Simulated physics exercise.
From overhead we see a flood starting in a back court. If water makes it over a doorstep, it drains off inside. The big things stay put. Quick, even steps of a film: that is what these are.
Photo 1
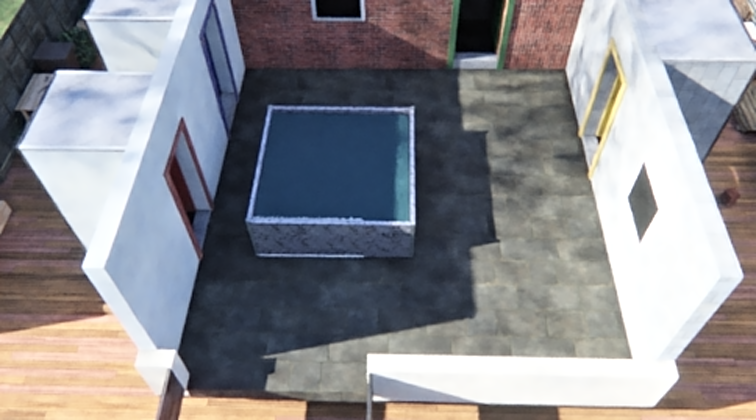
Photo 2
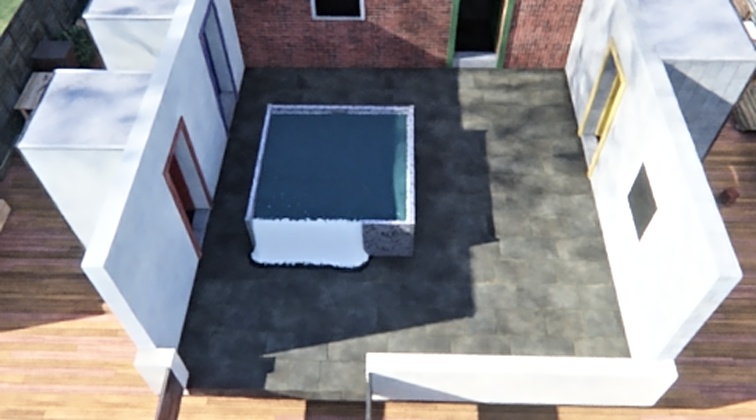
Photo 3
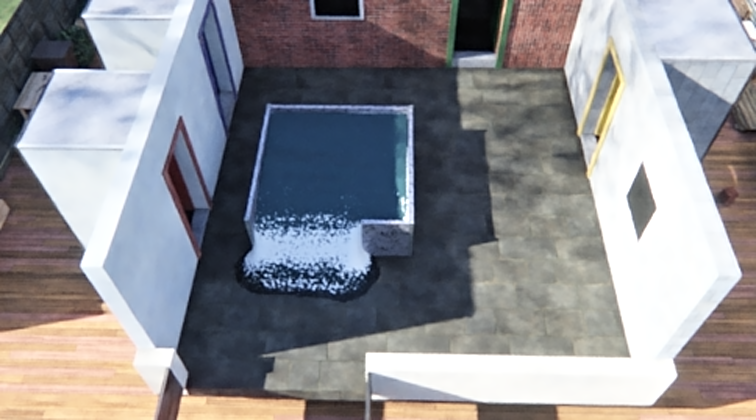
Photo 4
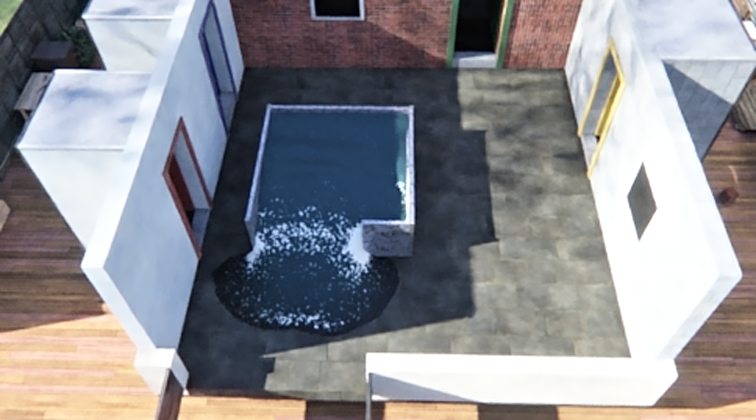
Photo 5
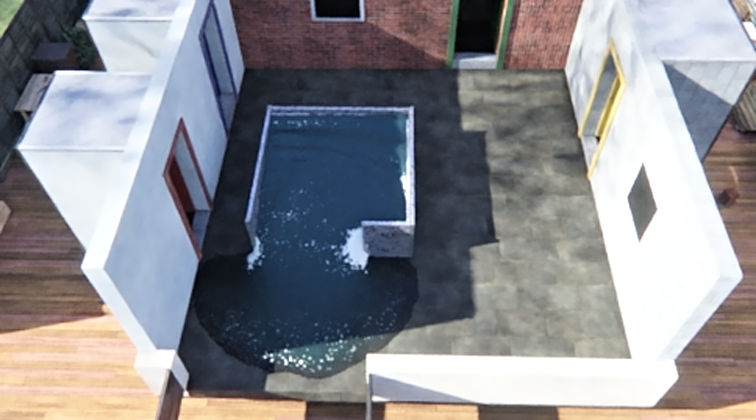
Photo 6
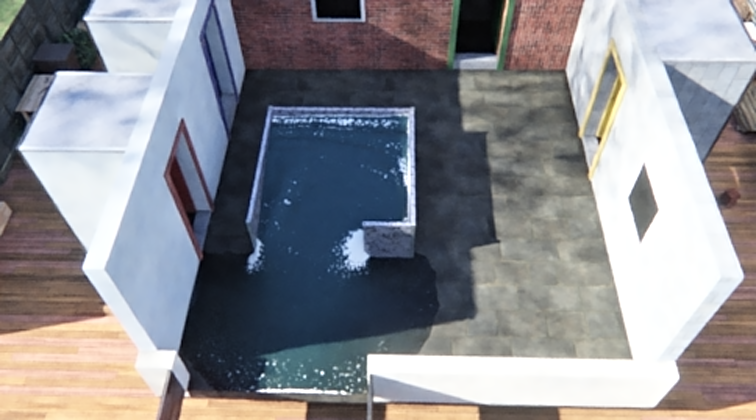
Water bursts through the left part of the near wall of a raised tank in a walled courtyard, foaming white, then spreads as a widening dark pool across the grey paving to the low white wall at the front.
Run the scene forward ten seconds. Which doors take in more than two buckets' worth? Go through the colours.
As I see it, the yellow door lets in little enough there; the red door lets in little enough there; the green door lets in little enough there; the blue door lets in little enough there.
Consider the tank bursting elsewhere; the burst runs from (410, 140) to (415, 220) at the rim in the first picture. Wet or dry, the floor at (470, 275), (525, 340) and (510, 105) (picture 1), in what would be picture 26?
So: Wetted, then wetted, then wetted.
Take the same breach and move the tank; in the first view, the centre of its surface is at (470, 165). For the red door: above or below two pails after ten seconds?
Result, red door: Ends up above.
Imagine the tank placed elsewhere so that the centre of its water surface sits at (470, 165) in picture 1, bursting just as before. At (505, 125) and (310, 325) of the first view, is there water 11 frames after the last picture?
Point 1: Not wet; point 2: Soaked through.
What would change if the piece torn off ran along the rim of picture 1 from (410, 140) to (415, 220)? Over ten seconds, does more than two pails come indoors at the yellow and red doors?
Lab note: The yellow one tops the threshold, the red one tops the threshold.
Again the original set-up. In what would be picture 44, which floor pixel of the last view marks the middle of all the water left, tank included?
I'd mark it close to (345, 236).
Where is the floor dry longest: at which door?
Result: The one in green.
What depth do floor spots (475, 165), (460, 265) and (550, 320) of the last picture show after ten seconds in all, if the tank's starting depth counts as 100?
2, 2, 2 %.
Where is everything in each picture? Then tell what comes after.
Still water in the water tank at (336, 164), in the first picture.
The front is at (252, 255), out from the gap at (310, 243), in the second picture.
The front is at (243, 276), out from the gap at (309, 243), in the third picture.
The front is at (225, 296), out from the gap at (310, 245), in the fourth picture.
The front is at a hidden place, out from the gap at (310, 245), in the fifth picture.
Water pours out at (311, 247) and has run to a hidden place, in the sixth picture.
A moment on, water covers 20 % of the floor; the yellow door not reached, the red door not reached, the green door not reached, the blue door not reached.
Next, water covers 25 % of the floor; the yellow door not reached, the red door not reached, the green door not reached, the blue door not reached.
Then, water covers 35 % of the floor; the yellow door not reached, the red door wet at the sill, nothing in, the green door not reached, the blue door not reached.
Later, water covers 50 % of the floor; the yellow door wet at the sill, nothing in, the red door wet at the sill, nothing in, the green door not reached, the blue door wet at the sill, nothing in.
In the end, water covers 70 % of the floor; the yellow door wet at the sill, nothing in, the red door wet at the sill, nothing in, the green door wet at the sill, nothing in, the blue door wet at the sill, nothing in.
